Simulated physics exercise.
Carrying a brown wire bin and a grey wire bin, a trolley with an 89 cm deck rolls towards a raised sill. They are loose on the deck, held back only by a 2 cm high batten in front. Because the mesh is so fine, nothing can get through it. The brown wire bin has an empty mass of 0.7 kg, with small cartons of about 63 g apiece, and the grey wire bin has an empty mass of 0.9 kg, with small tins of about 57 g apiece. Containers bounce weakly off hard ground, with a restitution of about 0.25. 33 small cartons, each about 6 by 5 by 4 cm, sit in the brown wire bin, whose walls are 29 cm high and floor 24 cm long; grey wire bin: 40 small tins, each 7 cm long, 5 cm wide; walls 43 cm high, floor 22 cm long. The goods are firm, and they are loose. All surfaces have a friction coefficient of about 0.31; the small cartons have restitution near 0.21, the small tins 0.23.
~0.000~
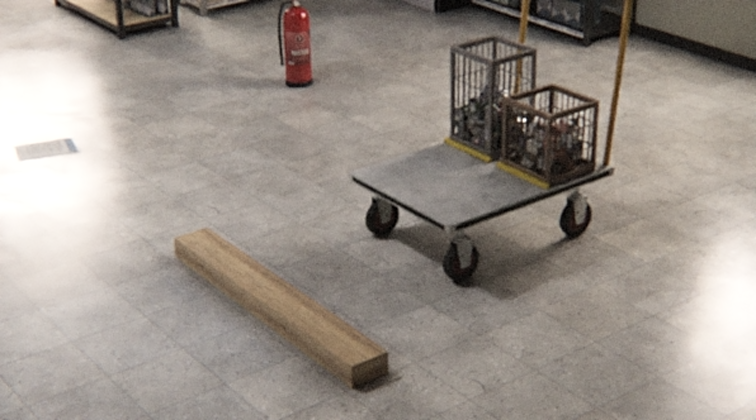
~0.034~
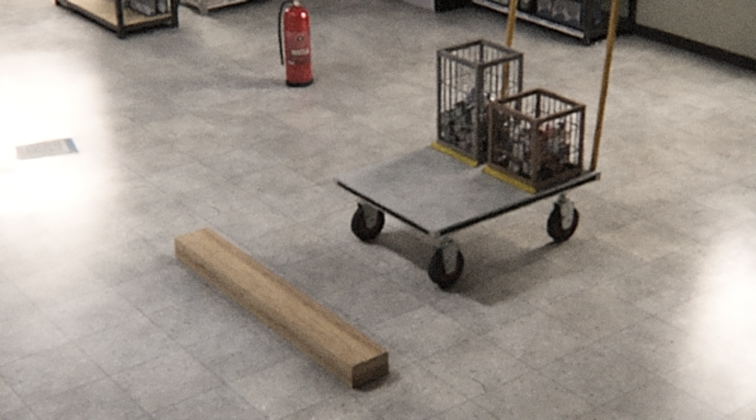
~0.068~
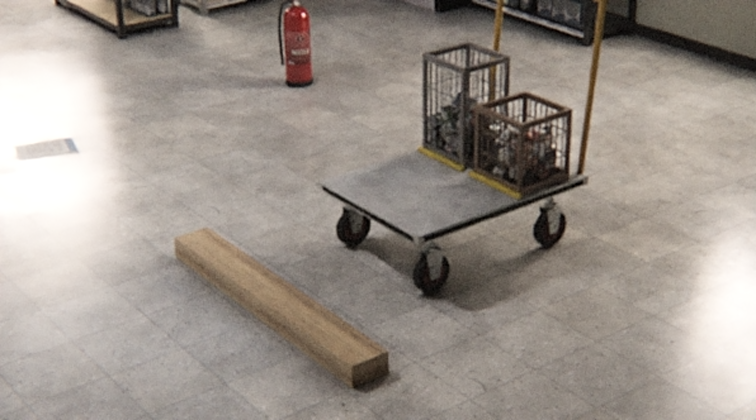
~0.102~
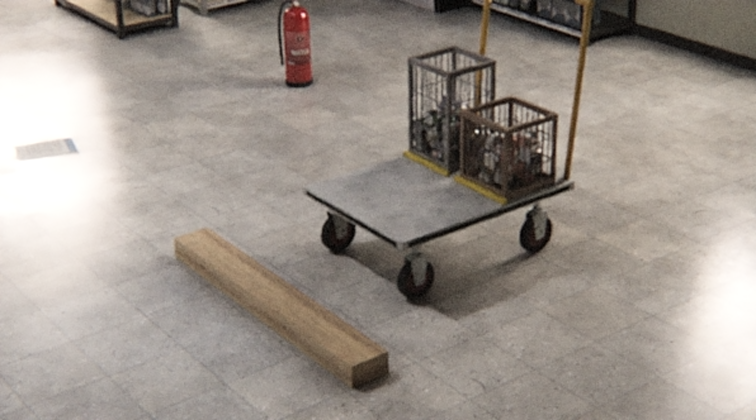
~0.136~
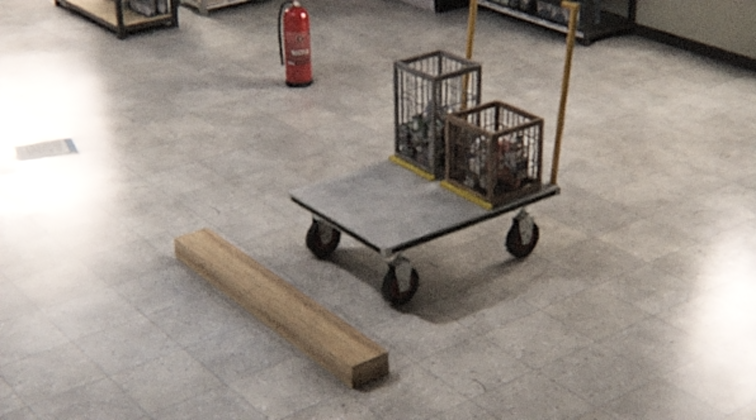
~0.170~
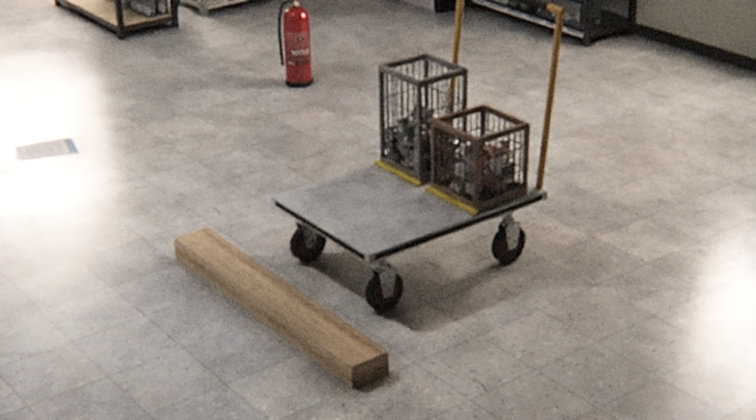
On a grey tiled floor, a flat trolley carrying a grey wire bin and a brown wire bin, both holding small items, rolled steadily leftward and closer to a long wooden sill.
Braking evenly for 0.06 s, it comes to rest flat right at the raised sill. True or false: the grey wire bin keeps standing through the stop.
False.
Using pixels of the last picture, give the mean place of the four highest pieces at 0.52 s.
Their centre sits close to pixel (364, 131).
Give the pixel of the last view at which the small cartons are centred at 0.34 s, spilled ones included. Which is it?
(438, 182).
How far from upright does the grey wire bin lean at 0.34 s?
It's tilted around 20°.
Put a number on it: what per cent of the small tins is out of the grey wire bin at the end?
Roughly 5 per cent of them.
After 0.22 s, the jolt starts.
After 0.34 s, the brown wire bin leans 12° with 0 of 33 out and the grey wire bin leans 22° with 0 of 40 out.
After 0.52 s, the brown wire bin leans 7° with 0 of 33 out and the grey wire bin leans 57° with 0 of 40 out.
After 0.82 s, the brown wire bin is upright with 0 of 33 out and the grey wire bin is down with 0 of 40 out.
Final count (at 1.17 s), the brown wire bin is upright with 0 of 33 out and the grey wire bin is down with 2 of 40 out. Greatest lean of the grey wire bin, 93°.
